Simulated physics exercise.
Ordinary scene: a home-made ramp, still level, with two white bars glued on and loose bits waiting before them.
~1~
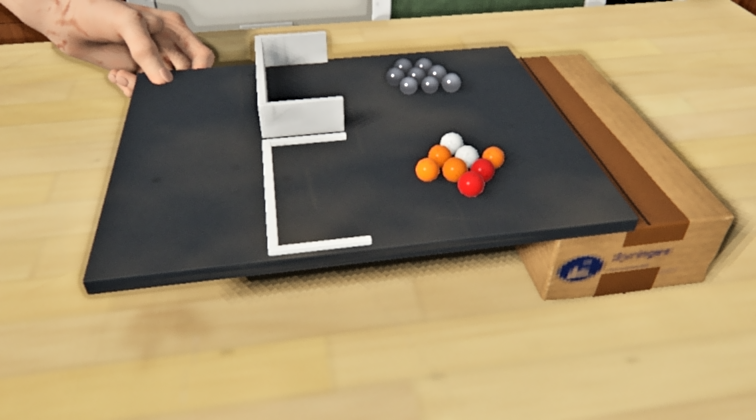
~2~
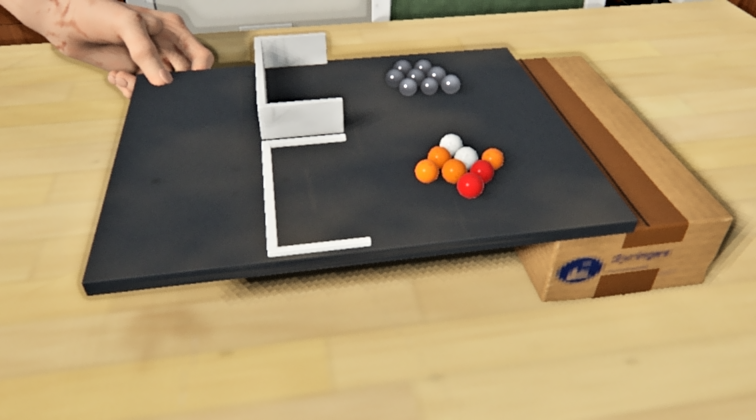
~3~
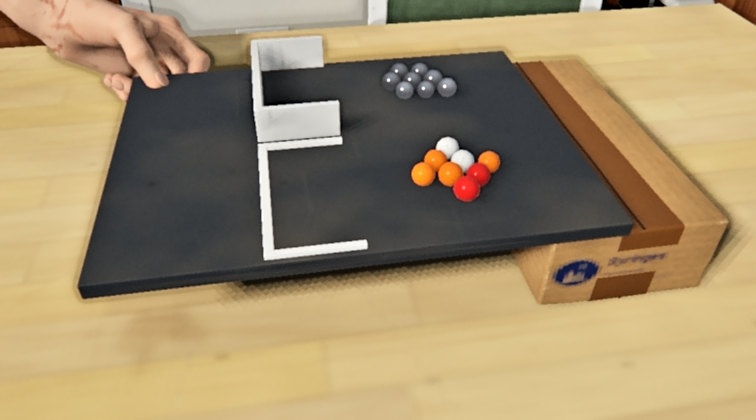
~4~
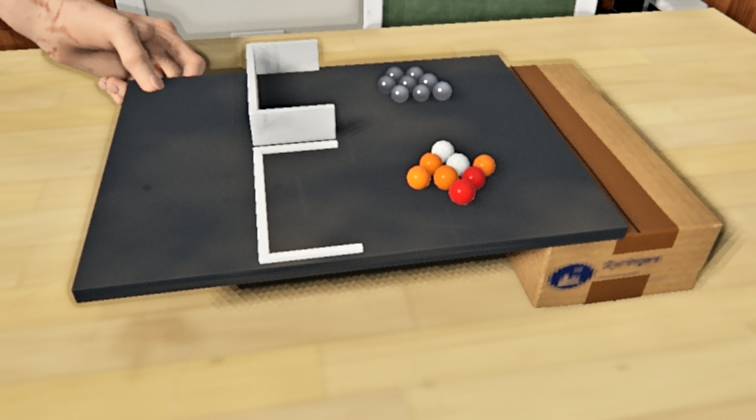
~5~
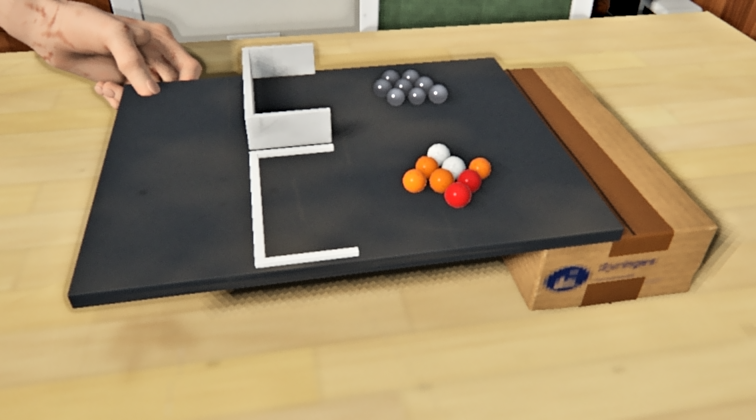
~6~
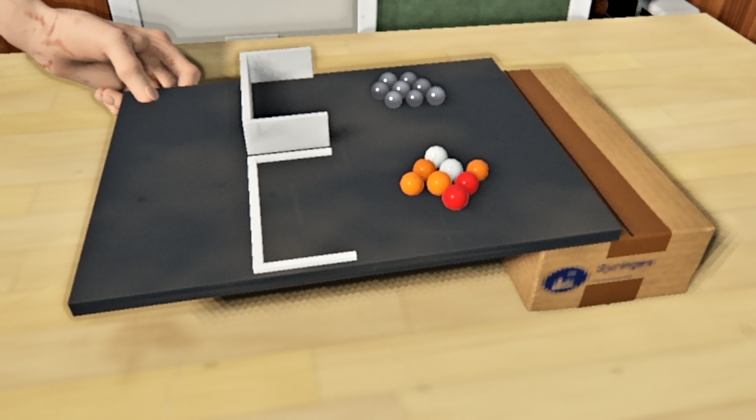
On a wooden table, a hand rests by a dark board holding balls, barely moving.
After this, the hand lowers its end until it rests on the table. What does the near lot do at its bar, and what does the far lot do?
Outcome: The near lot moves on past, the far lot is arrested.
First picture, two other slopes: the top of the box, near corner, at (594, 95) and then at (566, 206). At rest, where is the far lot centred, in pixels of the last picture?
At about (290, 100), and at (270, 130).
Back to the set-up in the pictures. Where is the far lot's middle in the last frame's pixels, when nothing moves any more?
Probably somewhere close to (266, 141).
Then, 0.26 s past the last view, board sloping at 6°; near lot on its way down; far lot on its way down.
Then, 0.60 s past the last view, board sloping at 11°; near lot on its way down; far lot on its way down.
Then, 0.95 s past the last view, board resting at 13°; near lot most past its bar; far lot has reached its bar.
Finally, board resting at 13°; near lot most past its bar; far lot gathered behind its bar.
